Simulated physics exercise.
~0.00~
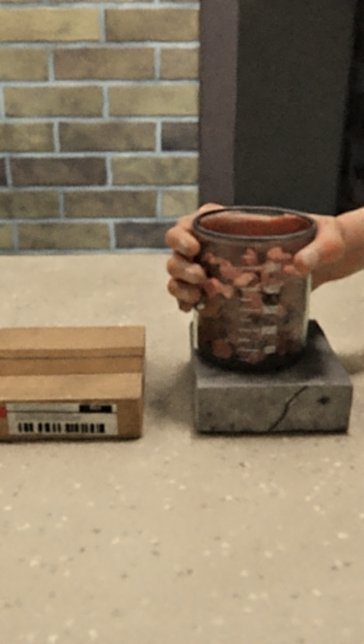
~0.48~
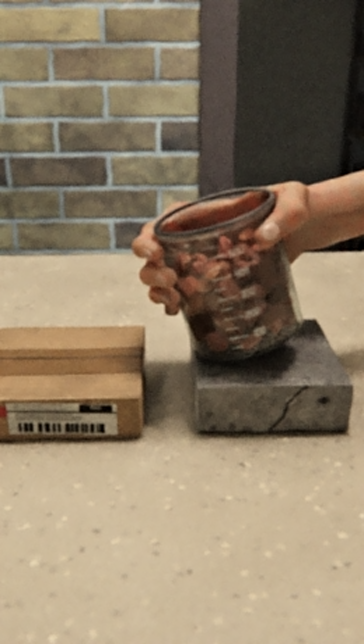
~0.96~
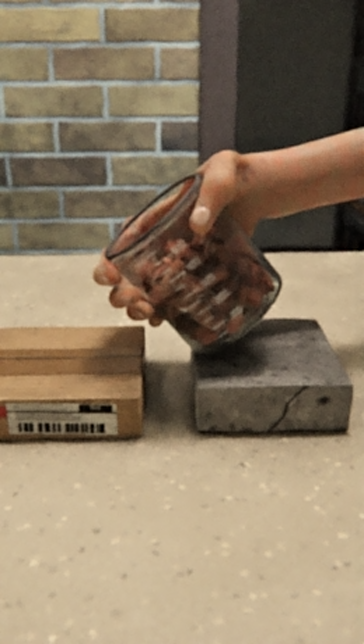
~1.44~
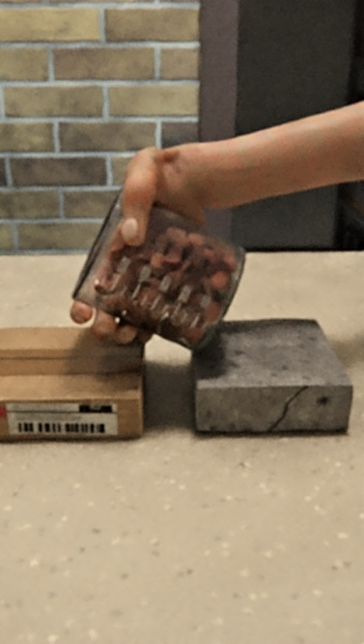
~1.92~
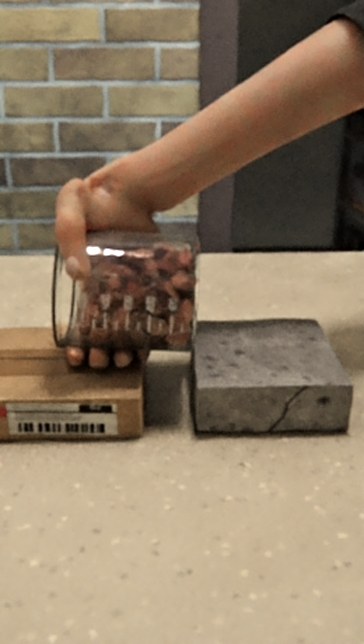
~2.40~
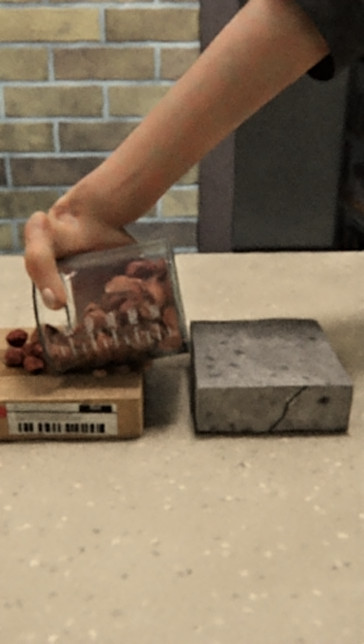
A hand lifted a clear beaker of reddish-brown bits off a gray block and tipped it leftward until it lay on its side over the cardboard box, where a few of the bits tumbled out while most stayed inside.
